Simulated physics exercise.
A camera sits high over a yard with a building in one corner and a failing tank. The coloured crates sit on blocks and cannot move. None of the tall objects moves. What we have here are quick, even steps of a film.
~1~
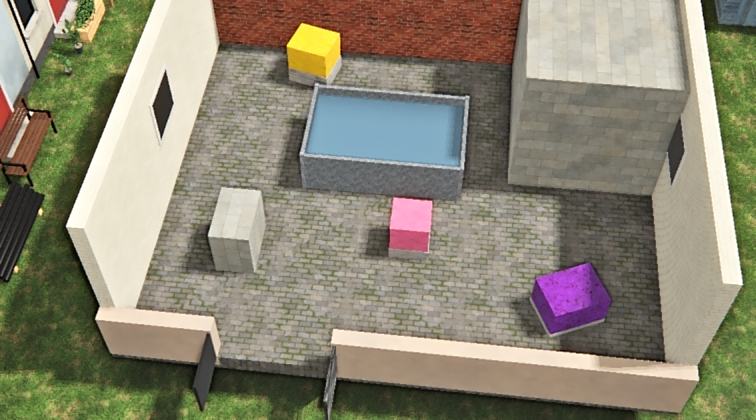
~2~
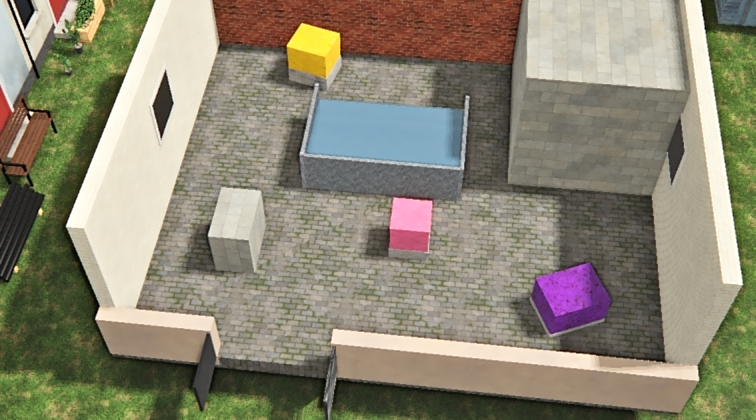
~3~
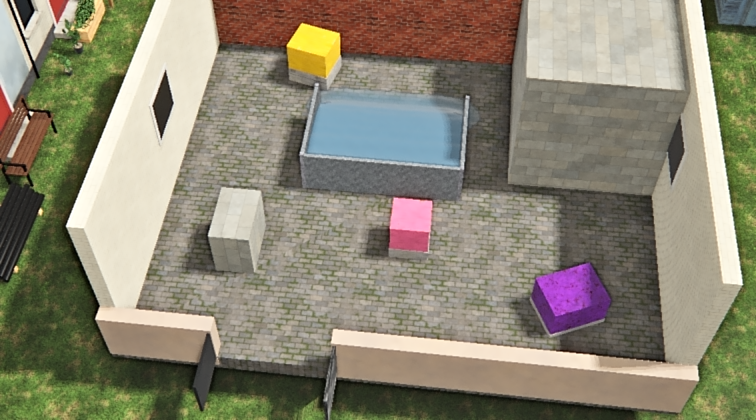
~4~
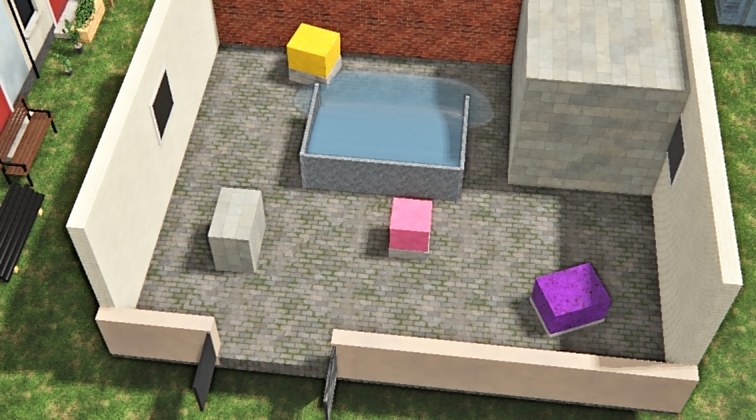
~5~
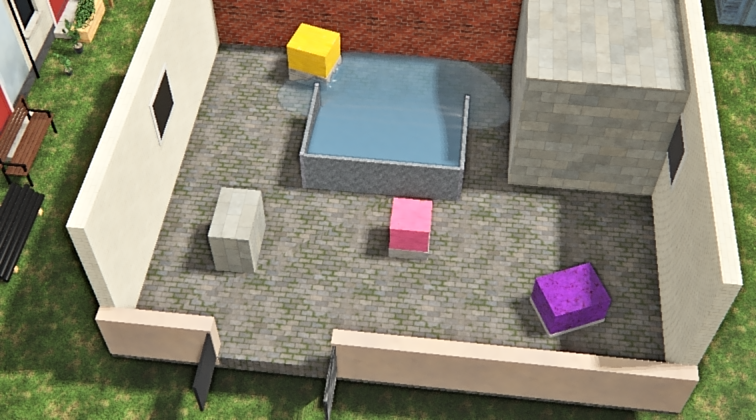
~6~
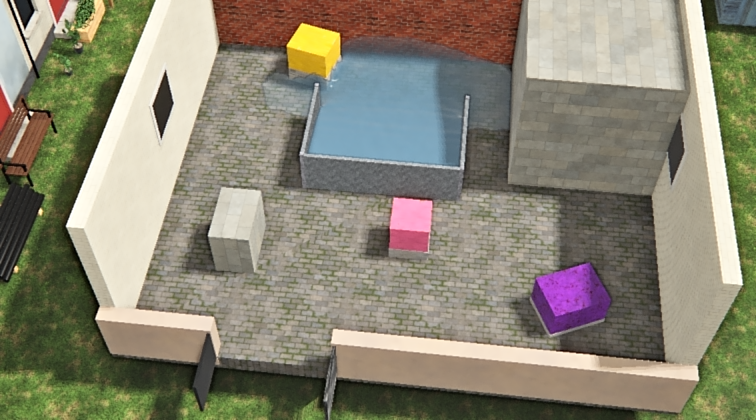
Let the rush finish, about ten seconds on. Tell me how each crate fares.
The purple crate meets the water, the pink crate avoids the water, the yellow crate meets the water.
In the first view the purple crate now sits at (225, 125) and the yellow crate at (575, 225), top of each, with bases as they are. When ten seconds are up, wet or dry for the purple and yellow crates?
The purple one is drenched; the yellow one stays untouched.
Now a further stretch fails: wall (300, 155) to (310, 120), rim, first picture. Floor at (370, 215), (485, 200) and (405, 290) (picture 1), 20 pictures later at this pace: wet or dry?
So it's nothing at the first, nothing at the second and nothing at the third.
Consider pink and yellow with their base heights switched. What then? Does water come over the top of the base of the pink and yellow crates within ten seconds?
In short: The pink crate is not reached; the yellow crate is reached.
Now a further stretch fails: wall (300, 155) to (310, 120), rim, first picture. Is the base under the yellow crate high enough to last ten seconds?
Note: Yellow crate is never reached.
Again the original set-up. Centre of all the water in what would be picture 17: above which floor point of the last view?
Close to (387, 100).
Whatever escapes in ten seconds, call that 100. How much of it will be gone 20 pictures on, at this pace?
It comes to around 0 per cent.
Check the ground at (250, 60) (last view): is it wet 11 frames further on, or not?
That spot: Submerged.
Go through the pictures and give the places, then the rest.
The first picture shows the water tank at (387, 129) is whole and still.
In the second picture, the front is at a hidden place, out from the gap on the water tank's far side.
In the third picture, water pours out on the water tank's far side and has run to a hidden place.
In the fourth picture, water pours out on the water tank's far side and has run to (307, 87).
In the fifth picture, water pours out on the water tank's far side and has run to (495, 85).
In the sixth picture, water pours out on the water tank's far side and has run to (496, 64).
A moment on, water covers 20 % of the floor; the purple crate not reached, the pink crate not reached, the yellow crate water round its plinth.
Next, water covers 25 % of the floor; the purple crate not reached, the pink crate not reached, the yellow crate water round its plinth.
Then, water covers 50 % of the floor; the purple crate water round its plinth, the pink crate water round its plinth, the yellow crate water round its plinth.
Later, water covers 80 % of the floor; the purple crate water round its plinth, the pink crate water round its plinth, the yellow crate water round its plinth.
In the end, water covers 100 % of the floor; the purple crate was topped, the pink crate stayed above the water, the yellow crate was topped.
